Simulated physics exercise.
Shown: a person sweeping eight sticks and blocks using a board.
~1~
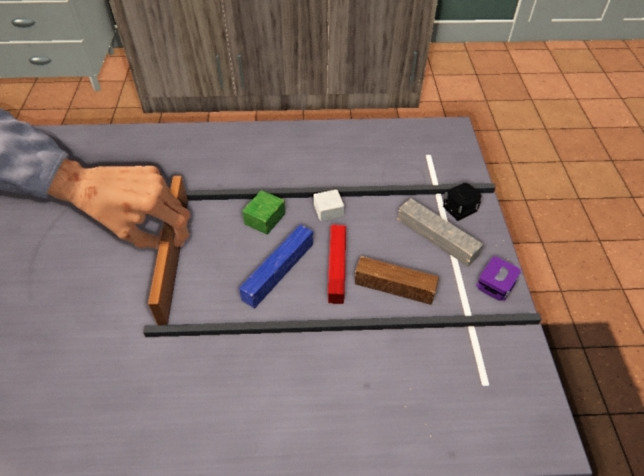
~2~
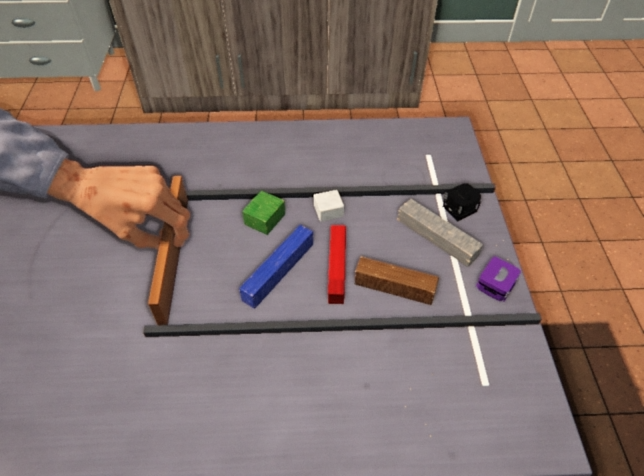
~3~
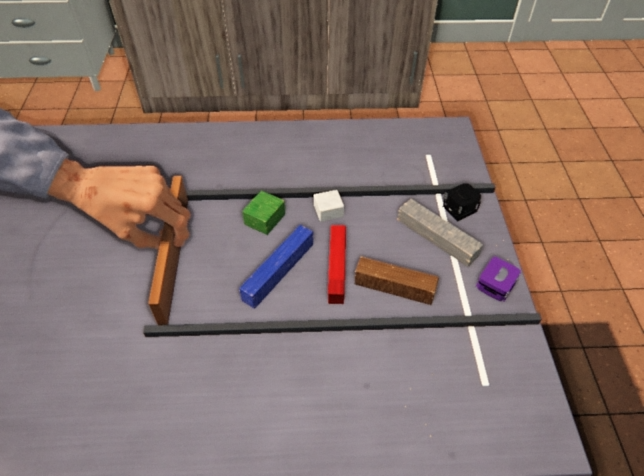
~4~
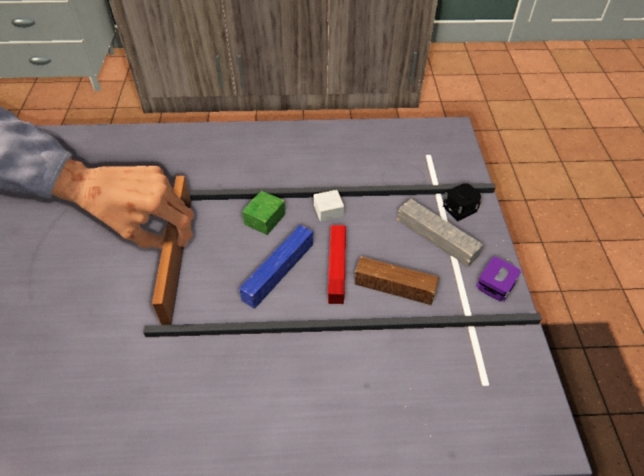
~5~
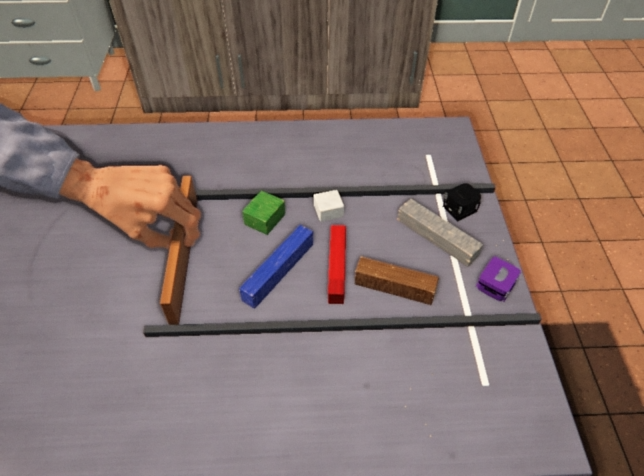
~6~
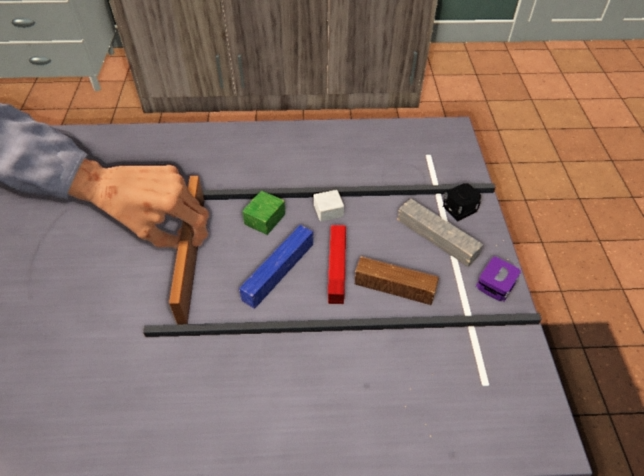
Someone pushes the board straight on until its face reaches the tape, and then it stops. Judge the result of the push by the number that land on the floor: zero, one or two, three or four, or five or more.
Off the edge: One or two.
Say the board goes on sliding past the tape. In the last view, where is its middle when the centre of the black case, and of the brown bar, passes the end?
Near (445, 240) and (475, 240).
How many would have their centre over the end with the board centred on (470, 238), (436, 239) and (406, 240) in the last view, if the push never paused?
Past the end: 3, 0 and 0.
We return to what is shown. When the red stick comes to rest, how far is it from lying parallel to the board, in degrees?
It measures close to 0 degrees.
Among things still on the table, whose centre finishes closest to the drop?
Foremost: The grey bar.
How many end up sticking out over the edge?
You'd get 1.
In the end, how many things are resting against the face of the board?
That would be 2 of them.
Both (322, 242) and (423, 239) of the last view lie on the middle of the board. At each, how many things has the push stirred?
The count is 5 at the first point and 8 at the second.
A little later, none off yet; purple case at rest near (498, 280); black case at rest near (462, 202); grey bar at rest near (439, 232).
When it is over, the number that fall off is one or two; down, black case and purple case.
